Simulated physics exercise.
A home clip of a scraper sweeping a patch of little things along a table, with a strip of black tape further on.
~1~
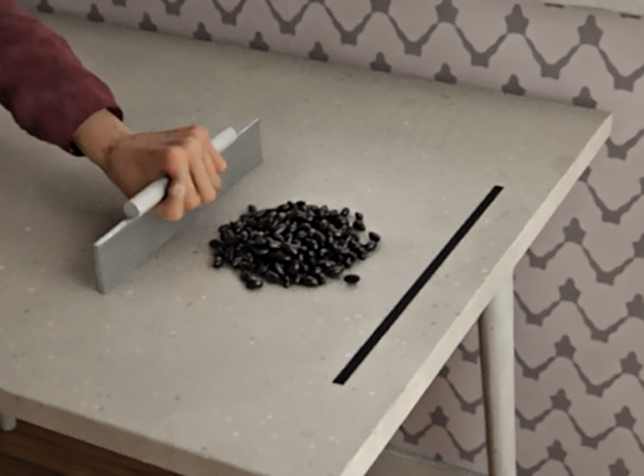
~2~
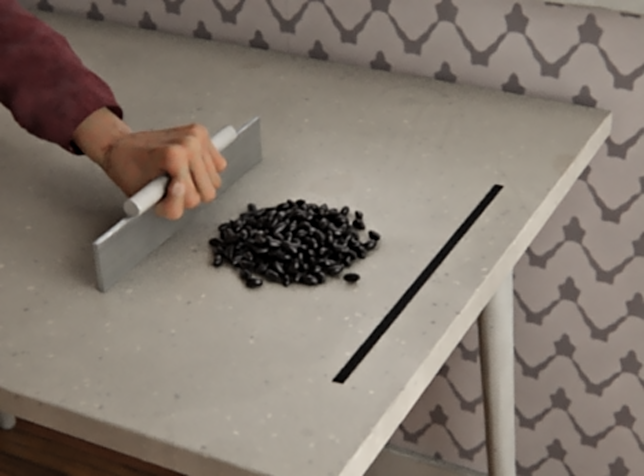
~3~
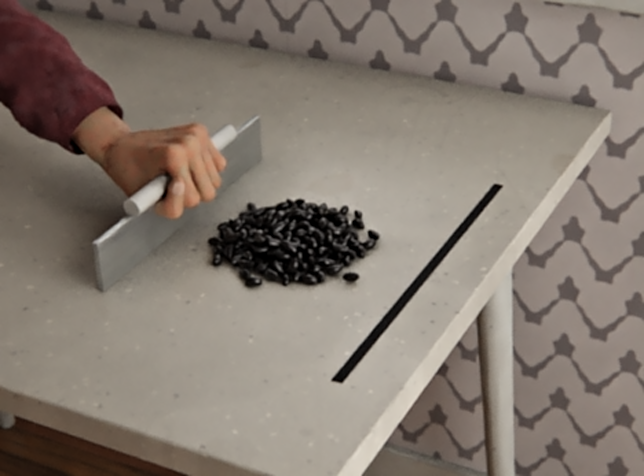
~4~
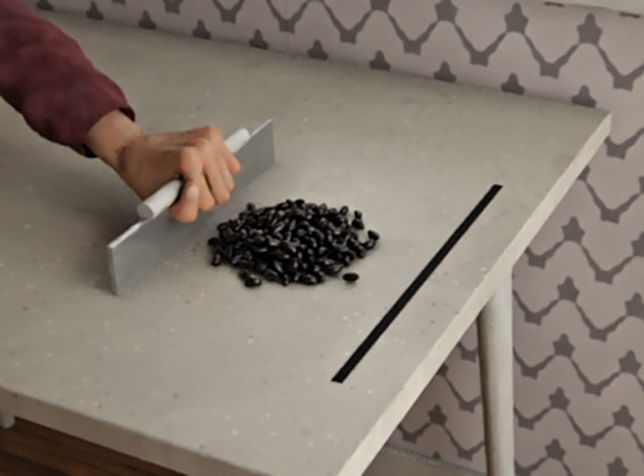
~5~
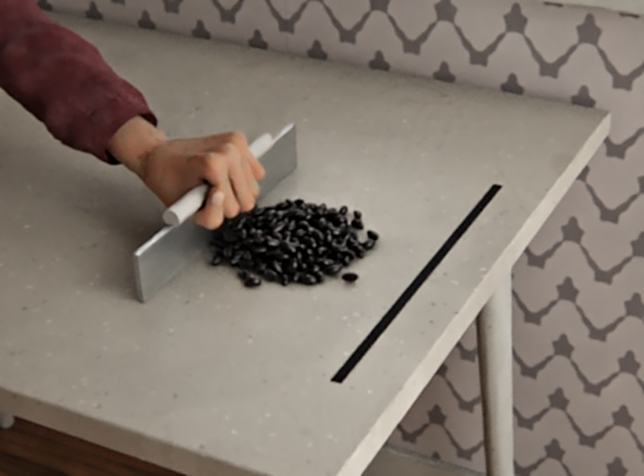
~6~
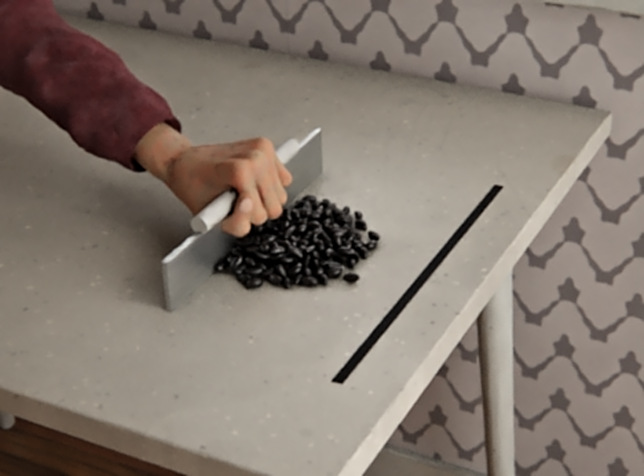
The video shows a hand in a dark red sleeve holding a flat scraper still on a pale table, then sliding it right until it meets a heap of black beans and nudges them slightly toward a black tape strip.
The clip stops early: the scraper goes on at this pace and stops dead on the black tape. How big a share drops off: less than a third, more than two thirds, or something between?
It pushes from one third to two thirds off the end.
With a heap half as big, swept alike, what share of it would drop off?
About 30 per cent.
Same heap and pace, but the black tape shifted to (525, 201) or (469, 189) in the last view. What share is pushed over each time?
First some 90, then 20 per cent.
Shortly afterwards, scraper still moving, near (341, 211); heap all on the table, its front near (448, 263).
Next, scraper stopped at the black tape; heap near a quarter over the edge.
Some moments later, scraper stopped at the black tape; heap near half over the edge.
In the end, scraper stopped at the black tape; heap near half over the edge.
